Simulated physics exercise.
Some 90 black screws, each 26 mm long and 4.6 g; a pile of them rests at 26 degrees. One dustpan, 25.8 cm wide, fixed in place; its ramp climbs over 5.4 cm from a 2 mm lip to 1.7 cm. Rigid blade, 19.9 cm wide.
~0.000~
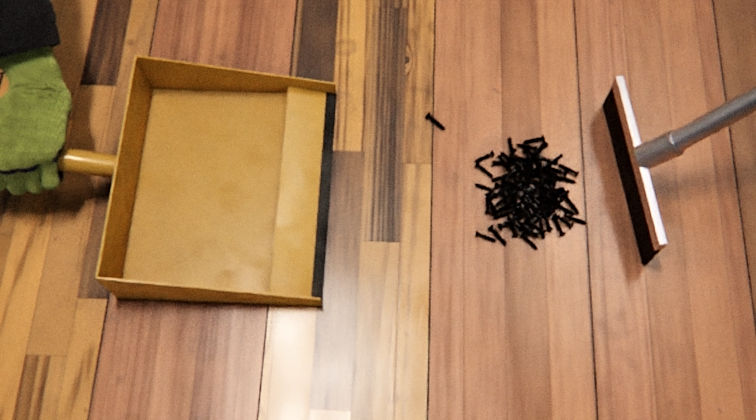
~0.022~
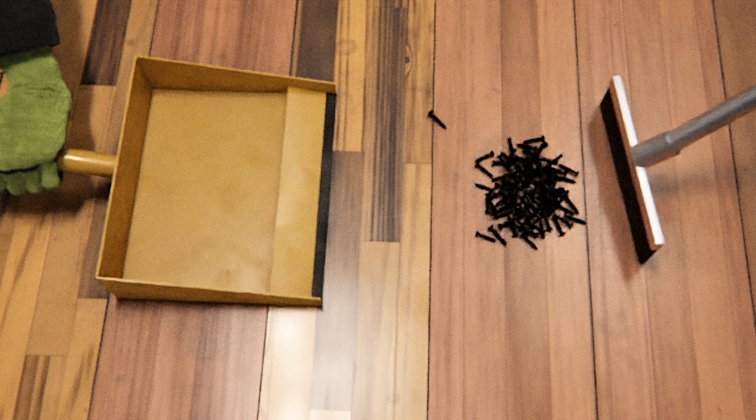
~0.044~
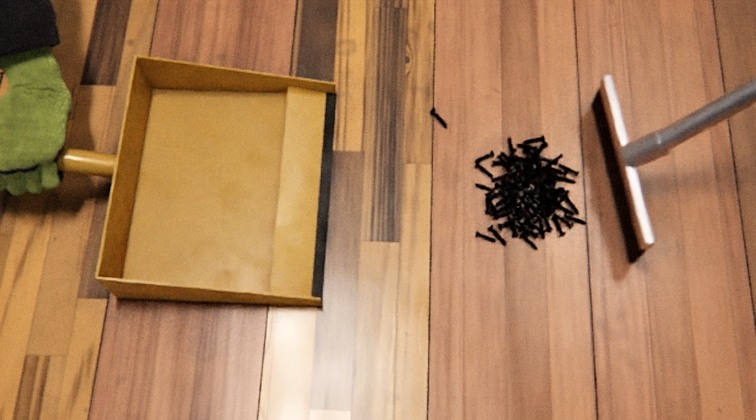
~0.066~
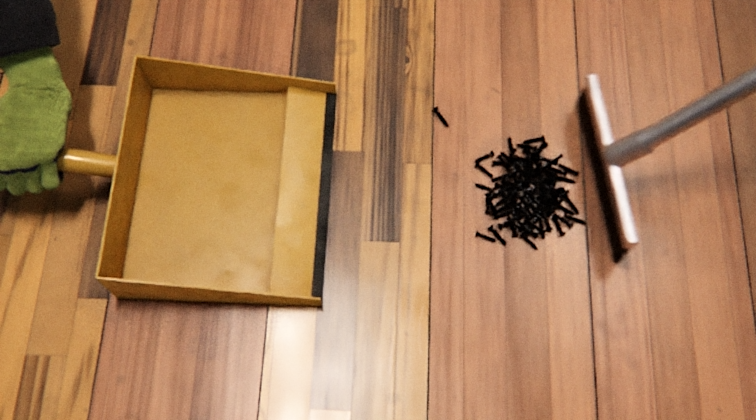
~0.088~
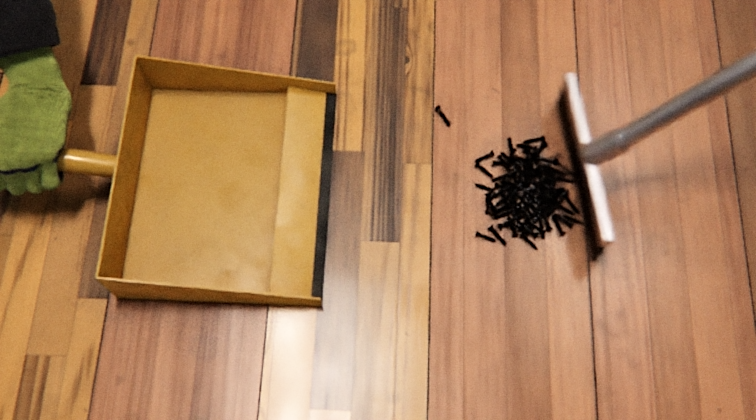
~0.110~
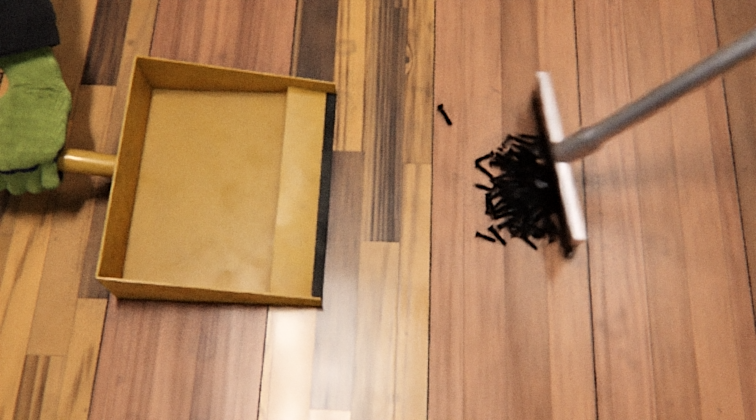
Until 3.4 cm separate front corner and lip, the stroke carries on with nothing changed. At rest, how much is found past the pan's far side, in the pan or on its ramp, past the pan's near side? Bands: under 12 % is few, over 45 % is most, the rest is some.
Past the pan's far side: Few; in the pan or on its ramp: Most; past the pan's near side: Few.
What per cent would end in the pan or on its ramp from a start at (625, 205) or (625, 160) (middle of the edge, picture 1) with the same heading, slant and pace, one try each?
Estimates: 60 percent and 55 percent.
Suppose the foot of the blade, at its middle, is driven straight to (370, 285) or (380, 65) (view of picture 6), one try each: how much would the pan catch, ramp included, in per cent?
Roughly 55 % and 20 %.
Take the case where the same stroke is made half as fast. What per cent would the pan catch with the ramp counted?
Then some 15 in a hundred.
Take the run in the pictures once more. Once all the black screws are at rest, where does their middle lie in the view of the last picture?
I'd say roughly (316, 185).
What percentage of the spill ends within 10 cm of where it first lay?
Close to 0 per cent of it.
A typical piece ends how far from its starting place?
About 26 cm.
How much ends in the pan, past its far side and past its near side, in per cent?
Far: 0; pan: 65; near: 5 (percent).
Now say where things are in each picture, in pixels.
The first picture shows blade from (659, 245) to (617, 84), moved 0.0 cm, 0 of the pieces shifted so far; middle of the pieces at (531, 189); pan at (215, 190).
The second picture shows blade from (656, 245) to (614, 84), moved 0.3 cm, 0 of the pieces shifted so far; middle of the pieces at (531, 189).
The third picture shows blade from (646, 244) to (605, 84), moved 1.4 cm, 1 of the pieces shifted so far; middle of the pieces at (531, 189).
The fourth picture shows blade from (629, 243) to (590, 83), moved 3.1 cm, 1 of the pieces shifted so far; middle of the pieces at (531, 189).
The fifth picture shows blade from (606, 242) to (568, 82), moved 5.5 cm, 2 of the pieces shifted so far; middle of the pieces at (531, 189).
The sixth picture shows blade from (577, 240) to (541, 80), moved 8.5 cm, 57 of the pieces shifted so far; middle of the pieces at (525, 190); pan at (215, 190). Its pace works out near 1.41 m/s.
After 0.20 s, middle of the blade 12 cm from the lip; 0 % over the lip, far side 0 %, near side 0 %.
After 0.25 s, middle of the blade 7 cm from the lip; 0 % over the lip, far side 0 %, near side 0 %.
Then, at 0.45 s, middle of the blade 5 cm from the lip; 80 % over the lip, far side 0 %, near side 5 %.
At rest (1.3 s), far side 0 %, pan 65 %, near side 5 %, in front of the lip or behind the blade 30 %.
